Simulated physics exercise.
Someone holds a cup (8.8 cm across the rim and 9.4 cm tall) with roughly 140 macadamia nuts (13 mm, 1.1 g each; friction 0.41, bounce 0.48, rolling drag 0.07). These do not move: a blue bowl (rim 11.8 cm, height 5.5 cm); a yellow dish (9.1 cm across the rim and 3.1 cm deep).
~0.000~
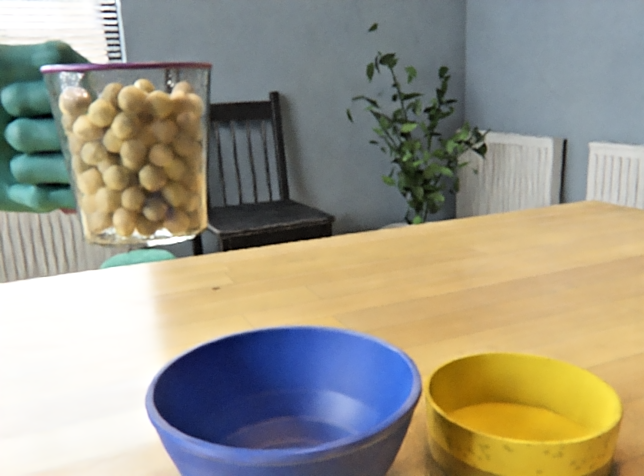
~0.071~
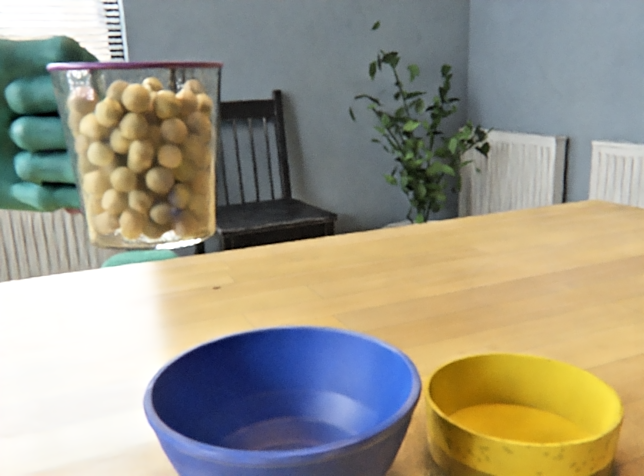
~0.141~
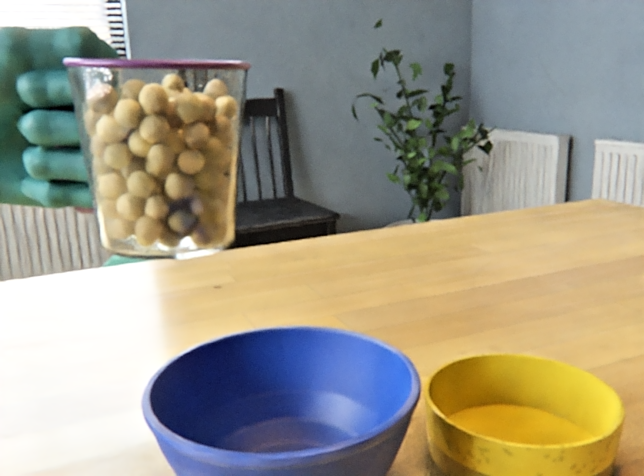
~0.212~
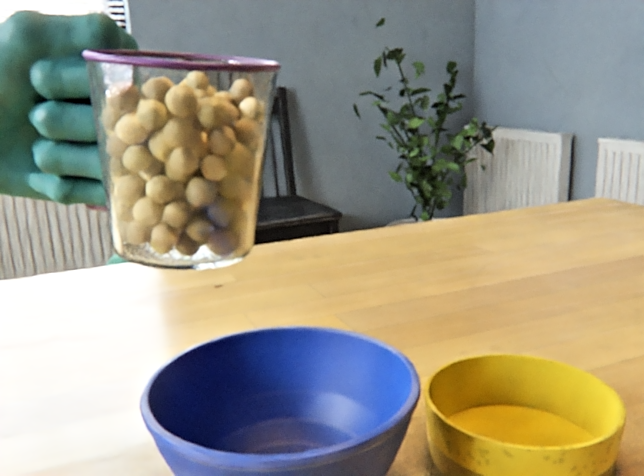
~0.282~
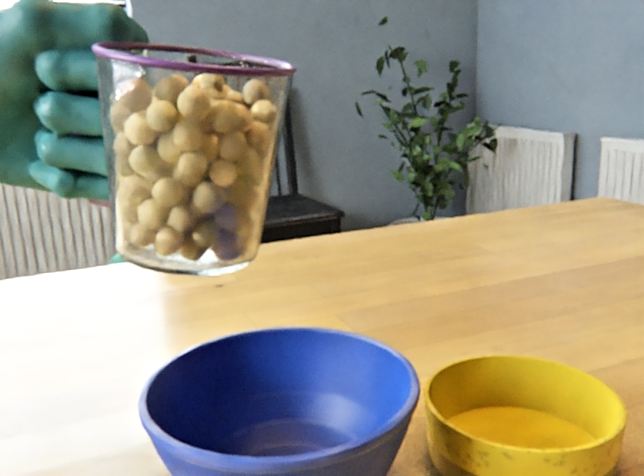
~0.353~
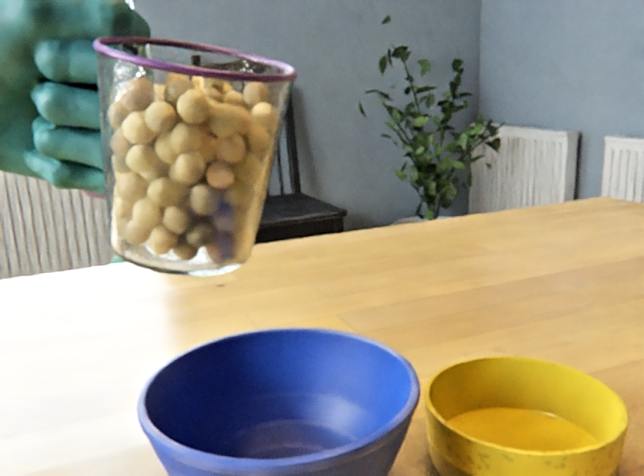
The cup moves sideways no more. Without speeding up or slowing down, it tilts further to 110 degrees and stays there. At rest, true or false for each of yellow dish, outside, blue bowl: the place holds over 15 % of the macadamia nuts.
Yellow dish: False, outside: False, blue bowl: True.
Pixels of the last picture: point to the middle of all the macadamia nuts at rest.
It's about (303, 431) in the last view.
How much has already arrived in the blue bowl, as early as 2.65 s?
At that moment, around 85 per cent is there.
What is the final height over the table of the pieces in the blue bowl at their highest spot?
I'd say close to 6.5 cm.
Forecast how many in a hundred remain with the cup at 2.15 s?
Remaining share: Approx. 75 %.
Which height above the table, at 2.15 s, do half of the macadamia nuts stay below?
Around 16 cm above the table.
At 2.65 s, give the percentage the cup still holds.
Roughly 5 percent of the load.
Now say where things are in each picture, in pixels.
In the first frame, cup at (133, 95); tilt 0 degrees; moved 0.0 cm; lip at (190, 65); top of the load at (79, 103); blue bowl at (285, 376); yellow dish at (519, 391).
In the second frame, cup at (141, 95); tilt 1 degrees; moved 1.1 cm; lip at (201, 65); top of the load at (86, 102).
In the third frame, cup at (162, 97); tilt 4 degrees; moved 3.6 cm; lip at (228, 66); top of the load at (104, 101).
In the fourth frame, cup at (185, 100); tilt 7 degrees; moved 6.1 cm; low side front right; lip at (260, 68); top of the load at (125, 99).
In the fifth frame, cup at (195, 103); tilt 10 degrees; moved 7.2 cm; low side front right; lip at (276, 73); top of the load at (203, 97).
In the sixth frame, cup at (195, 107); tilt 14 degrees; moved 7.2 cm; low side front right; lip at (277, 78); top of the load at (180, 98); blue bowl at (280, 381); yellow dish at (522, 397). It turns about 45 degrees a second.
Then, at 1.04 s, tilt 45 degrees; cup 100 %; middle of all pieces near (169, 147).
After 1.62 s, tilt 72 degrees; cup 100 %; middle of all pieces near (163, 128).
After 2.15 s, tilt 97 degrees; blue bowl 15 %, cup 75 %, in the air 10 %; middle of all pieces near (190, 177).
After 2.65 s, tilt 110 degrees; blue bowl 85 %, cup 5 %, in the air 10 %; middle of all pieces near (298, 395).
By 3.4 s all is still; blue bowl 100 %, yellow dish 0 %, outside 0 %, cup 0 %.
